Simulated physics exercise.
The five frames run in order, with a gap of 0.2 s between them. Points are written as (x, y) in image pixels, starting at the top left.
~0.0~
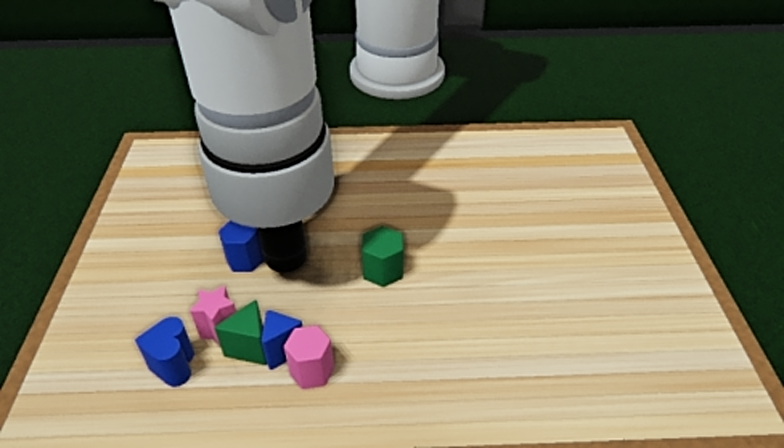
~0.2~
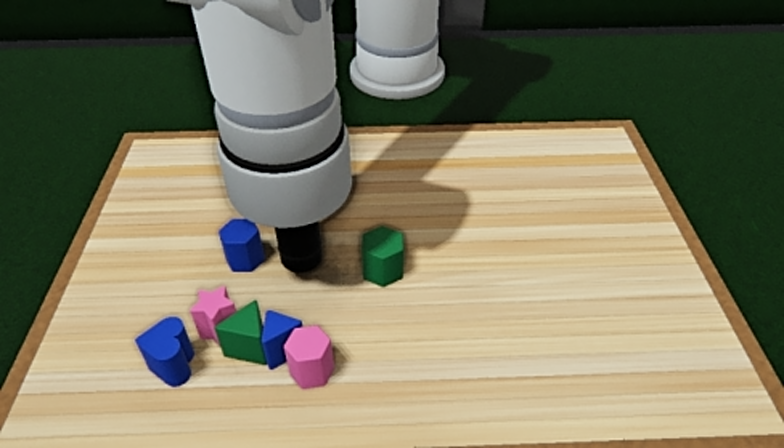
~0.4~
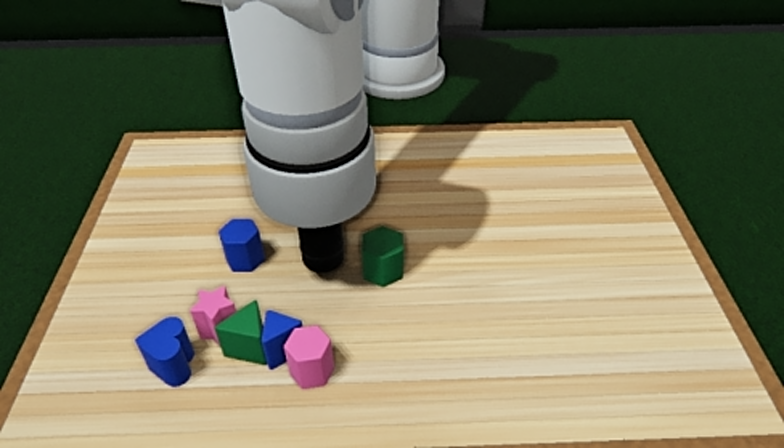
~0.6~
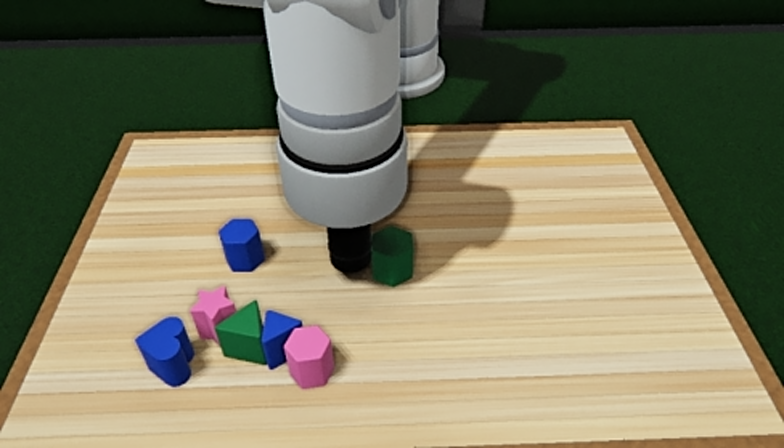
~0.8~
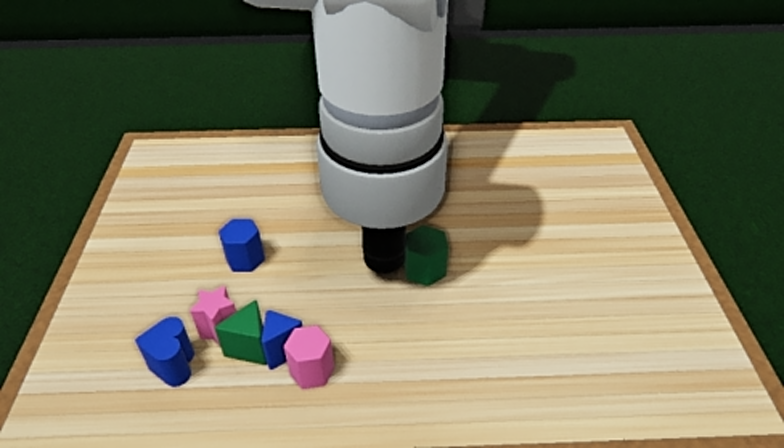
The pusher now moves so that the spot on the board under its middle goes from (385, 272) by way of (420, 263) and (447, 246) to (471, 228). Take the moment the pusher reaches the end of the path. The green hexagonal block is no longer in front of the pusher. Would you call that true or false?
That claim is true.
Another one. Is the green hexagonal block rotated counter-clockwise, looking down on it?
No, that is not how it ends up.
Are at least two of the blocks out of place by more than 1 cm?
That would be a no.
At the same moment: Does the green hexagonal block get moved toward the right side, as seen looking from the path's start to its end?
That would be a yes.
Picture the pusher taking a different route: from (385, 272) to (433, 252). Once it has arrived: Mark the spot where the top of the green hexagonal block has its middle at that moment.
Its top middle will sit at (478, 233).
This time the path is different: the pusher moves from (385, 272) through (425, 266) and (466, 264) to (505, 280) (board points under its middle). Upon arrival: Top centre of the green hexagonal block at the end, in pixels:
The centre of its top face lies at (549, 239).
On the path given first. One third of the way, pusher at (422, 250); green hexagonal block at (465, 236), turned 20° clockwise.
Two thirds of the way, pusher at (450, 232); green hexagonal block at (491, 230), turned 65° clockwise.
At the end, pusher at (472, 216); green hexagonal block at (497, 228), turned 85° clockwise.
